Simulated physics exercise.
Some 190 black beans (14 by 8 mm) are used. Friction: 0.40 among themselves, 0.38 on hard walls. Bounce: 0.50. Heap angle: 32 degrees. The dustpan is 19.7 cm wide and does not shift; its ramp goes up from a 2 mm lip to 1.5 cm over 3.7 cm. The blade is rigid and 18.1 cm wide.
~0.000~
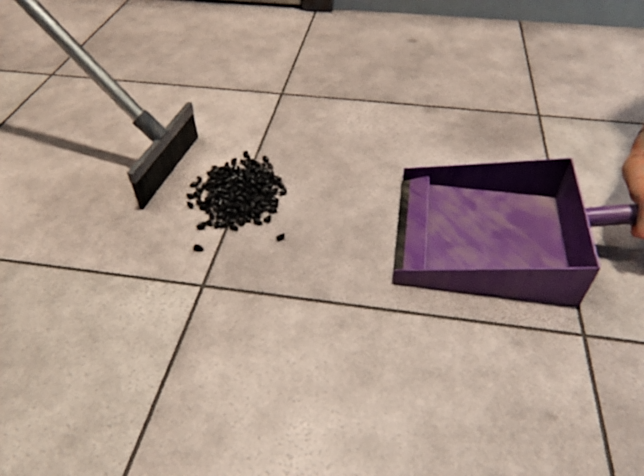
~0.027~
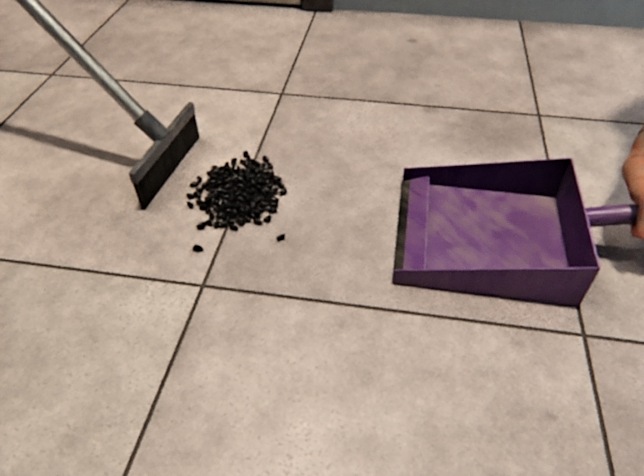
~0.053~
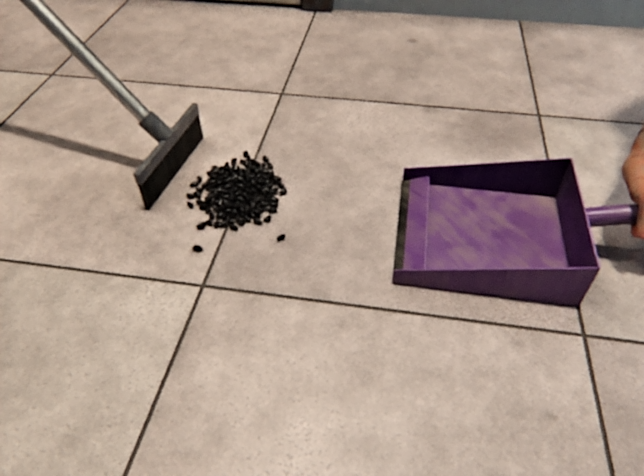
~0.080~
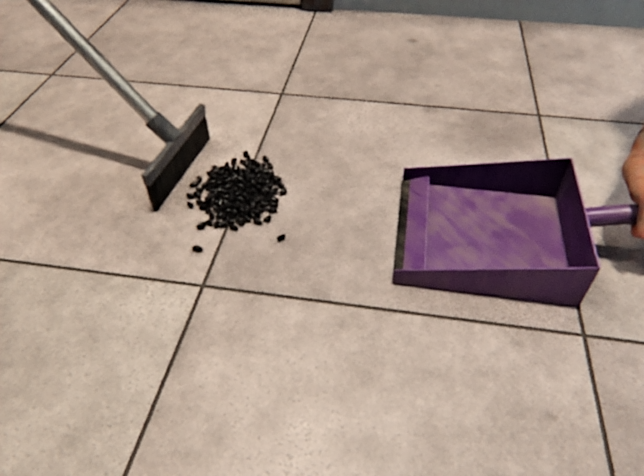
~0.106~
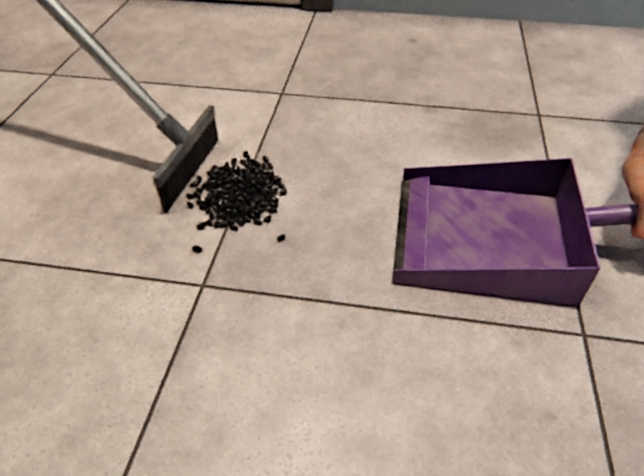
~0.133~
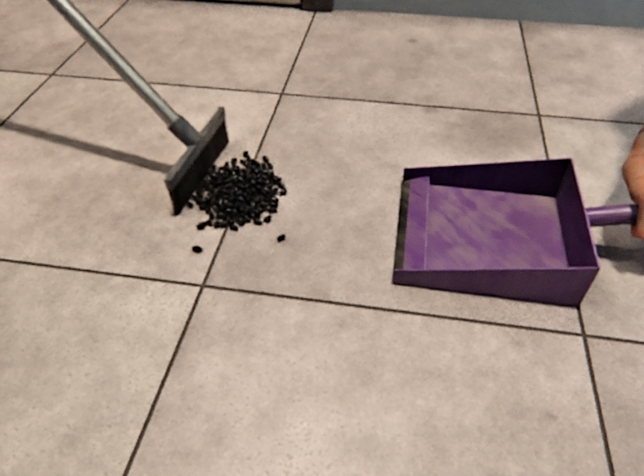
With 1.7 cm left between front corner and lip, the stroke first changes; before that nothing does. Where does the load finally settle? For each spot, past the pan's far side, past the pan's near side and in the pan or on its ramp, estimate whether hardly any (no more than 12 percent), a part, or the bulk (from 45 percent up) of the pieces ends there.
Past the pan's far side: Hardly any. Past the pan's near side: Hardly any. In the pan or on its ramp: A part.
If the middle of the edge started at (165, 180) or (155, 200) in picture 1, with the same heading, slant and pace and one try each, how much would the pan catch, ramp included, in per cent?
Close to 35 in a hundred, then close to 35 in a hundred.
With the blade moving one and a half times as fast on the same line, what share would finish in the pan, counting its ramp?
Near 45 %.
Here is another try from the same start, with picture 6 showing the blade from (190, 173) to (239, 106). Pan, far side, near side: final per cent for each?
That ends as pan 5, far 30, and near 0.
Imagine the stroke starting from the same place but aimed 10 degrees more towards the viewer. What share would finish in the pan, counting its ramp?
Under that change, roughly 35 in a hundred.
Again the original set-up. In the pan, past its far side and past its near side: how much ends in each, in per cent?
Far side 10, near side 5, pan 30.
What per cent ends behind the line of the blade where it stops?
About 20 per cent.
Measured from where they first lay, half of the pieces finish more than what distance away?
That distance is around 24 cm.
Then, at 0.34 s, middle of the blade 16 cm from the lip; 0 % over the lip, far side 5 %, near side 0 %.
Then, at 0.48 s, middle of the blade 7 cm from the lip; 0 % over the lip, far side 5 %, near side 5 %.
Then, at 0.75 s, middle of the blade 3 cm from the lip; 30 % over the lip, far side 10 %, near side 5 %.
At rest (2.1 s), far side 10 %, near side 5 %, pan 30 %, in front of the lip or behind the blade 60 %.
